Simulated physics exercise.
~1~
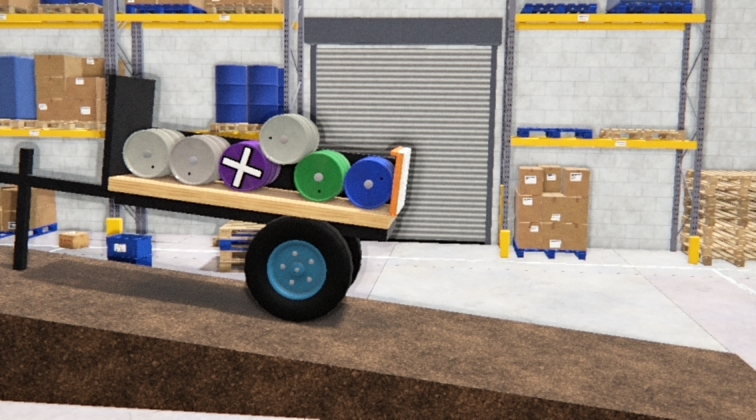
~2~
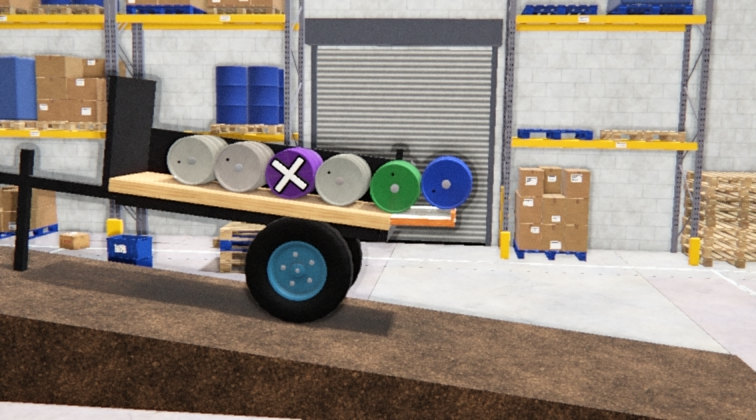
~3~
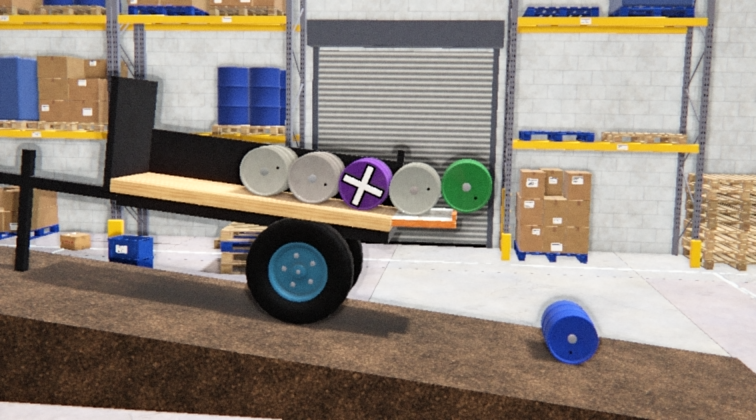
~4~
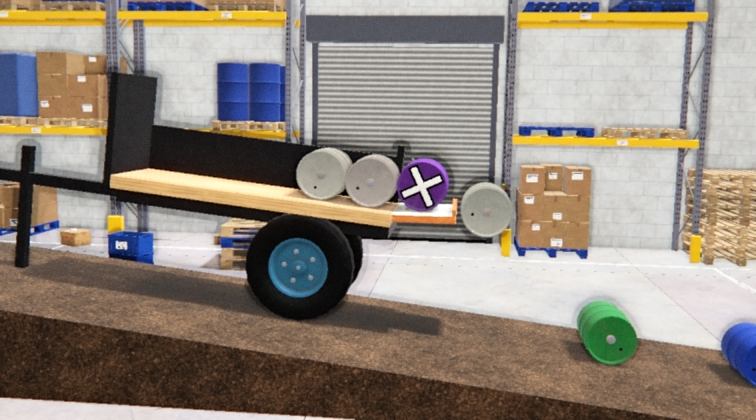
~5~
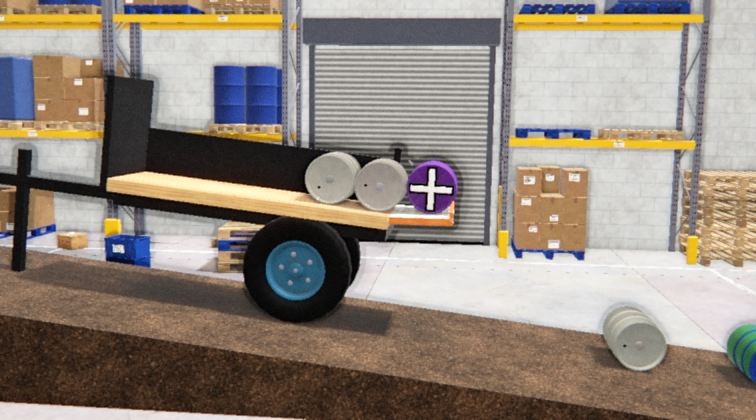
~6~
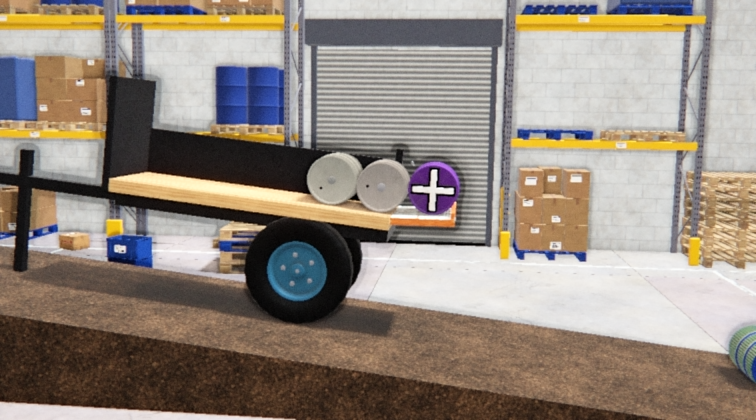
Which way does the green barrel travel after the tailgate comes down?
The green barrel rolls to the right, dropping off the end of the tailgate and carrying on down the slope that way.
